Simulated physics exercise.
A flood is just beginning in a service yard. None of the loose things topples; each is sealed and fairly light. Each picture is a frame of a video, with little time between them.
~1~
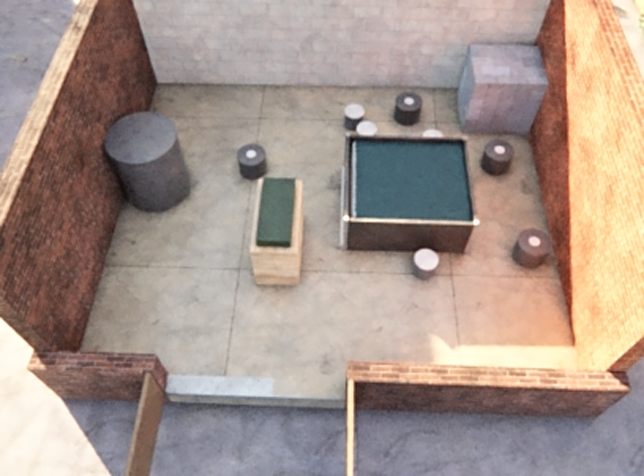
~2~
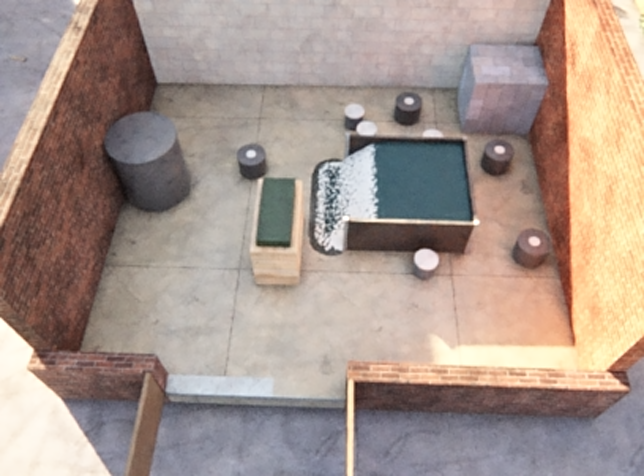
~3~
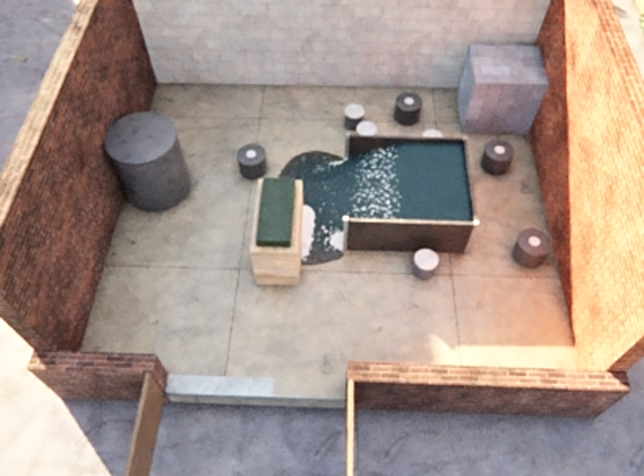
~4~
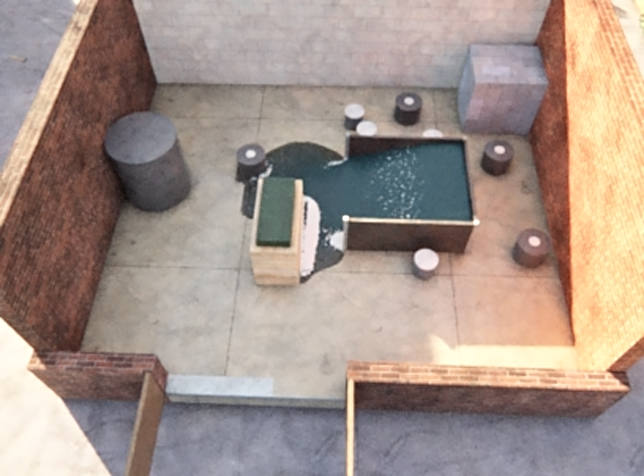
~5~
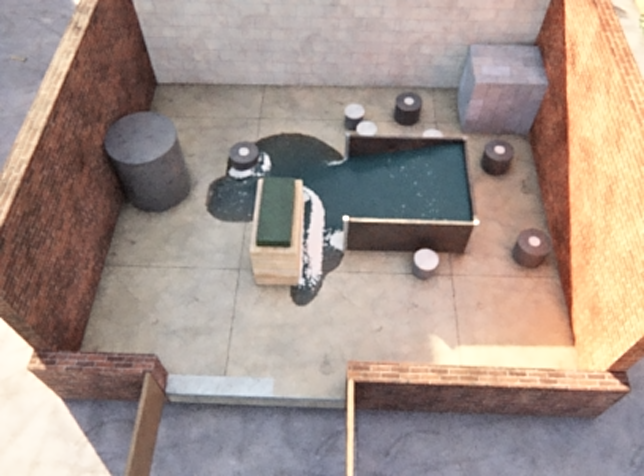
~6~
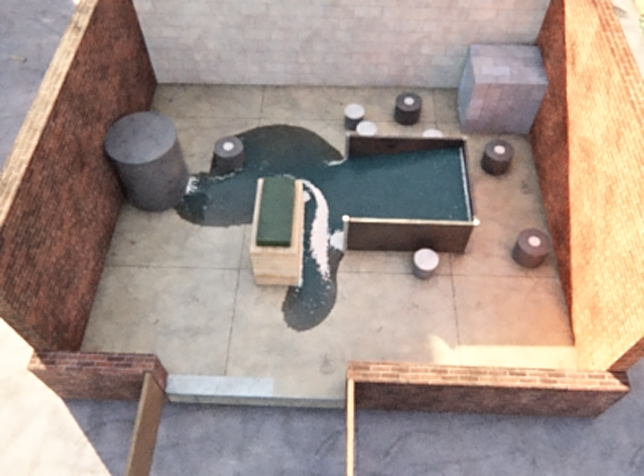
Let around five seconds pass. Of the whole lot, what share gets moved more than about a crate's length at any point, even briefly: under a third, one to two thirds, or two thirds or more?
That share does not reach a third.
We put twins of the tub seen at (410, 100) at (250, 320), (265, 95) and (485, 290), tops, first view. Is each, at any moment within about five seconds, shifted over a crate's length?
The answers, in order, are remains nearby, displaced a stride and remains nearby.
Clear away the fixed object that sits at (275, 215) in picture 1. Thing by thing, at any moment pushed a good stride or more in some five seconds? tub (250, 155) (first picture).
I'd say at least that much for that one.
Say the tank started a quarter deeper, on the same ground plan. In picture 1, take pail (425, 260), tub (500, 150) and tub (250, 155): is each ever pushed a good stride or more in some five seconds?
In the order you named them: Stayed within the threshold, stayed within the threshold, went past the threshold.
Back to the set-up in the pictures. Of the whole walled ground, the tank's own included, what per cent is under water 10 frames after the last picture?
That works out to about 55 in a hundred.
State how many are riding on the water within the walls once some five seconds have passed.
The count is 1.
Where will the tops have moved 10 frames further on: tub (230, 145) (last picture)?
The top ends up somewhere near (162, 73).
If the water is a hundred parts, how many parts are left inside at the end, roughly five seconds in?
88 %.
A moment on, 1 of 8 are well off their spots; 0 afloat.
Next, 1 of 8 are well off their spots; 1 afloat.
Later, 1 of 8 are well off their spots; 1 afloat.
In the end, 1 of 8 are well off their spots, and 1 have been at some point; 1 afloat.
